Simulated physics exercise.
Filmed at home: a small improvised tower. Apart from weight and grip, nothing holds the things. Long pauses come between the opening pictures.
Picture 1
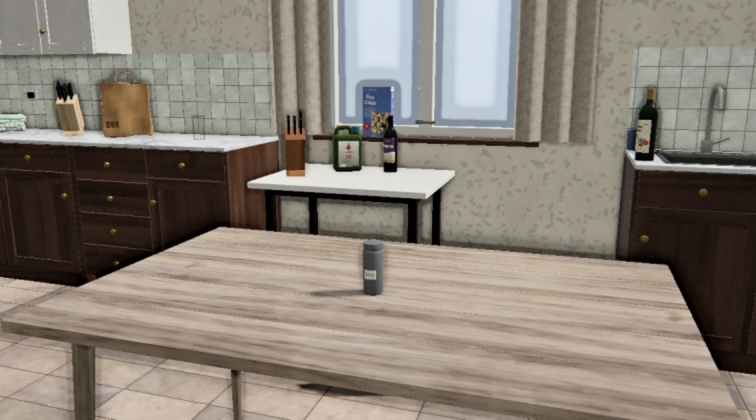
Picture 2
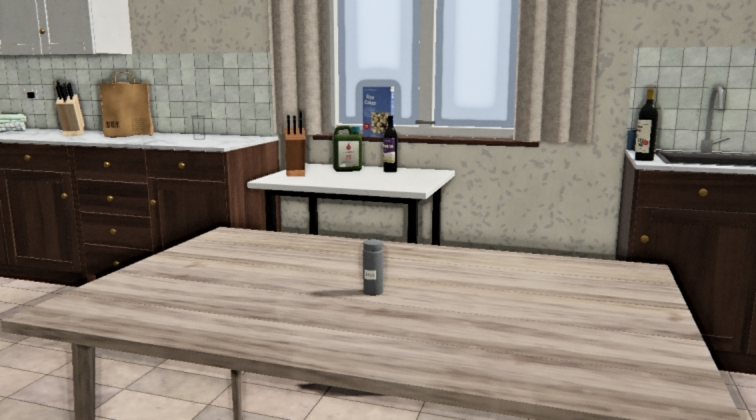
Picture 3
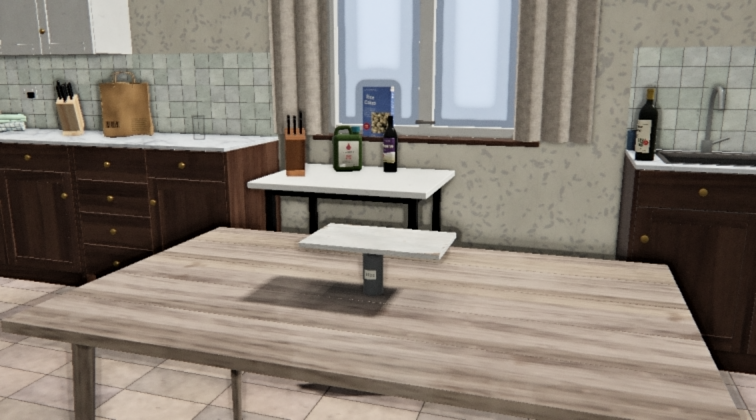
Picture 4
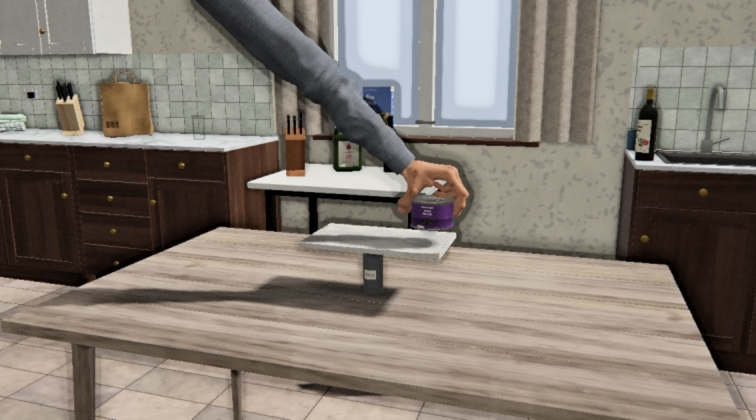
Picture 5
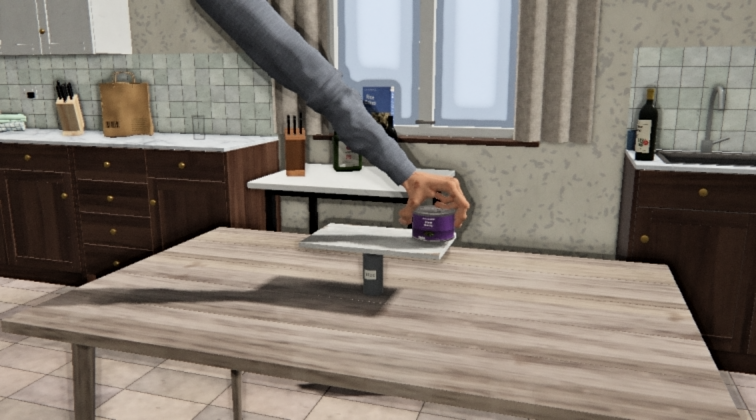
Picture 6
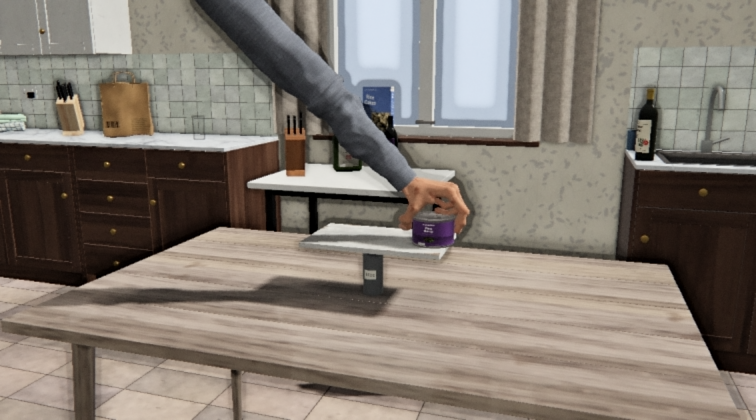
The clip shows a grey shaker alone on a wooden kitchen table, then with a pale board resting across its top. A hand reaches in from the upper left and lowers a purple tub onto the board's right end, keeping hold.
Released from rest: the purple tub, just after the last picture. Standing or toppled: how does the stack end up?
The stack ends up toppled.
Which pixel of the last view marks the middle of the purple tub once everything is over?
I'd say around (512, 291) in the last view.
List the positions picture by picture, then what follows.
The last thing is not in view yet; grey shaker (373, 267), in the first picture.
The last thing is not in view yet; grey shaker (373, 267), in the second picture.
The last thing is not in view yet; grey shaker (373, 267), in the third picture.
Still above its spot; purple tub (432, 212); grey shaker (373, 267), in the fourth picture.
Still above its spot; purple tub (433, 223); grey shaker (373, 267), in the fifth picture.
Set down, still held; purple tub (433, 229); grey shaker (373, 267), in the sixth picture.
Then, 0.40 s later than the last frame, purple tub now fallen; white board tilted by 31°.
Then, 0.60 s later than the last frame, white board now fallen; grey shaker moved a little.
Then, 0.70 s later than the last frame, grey shaker moved about its own width.
Then, 0.90 s later than the last frame, as before.
When it is over, fallen, white board and purple tub; moved from the start, grey shaker. End places, in pixels of the last picture, purple tub near (512, 291). The stack gives way.
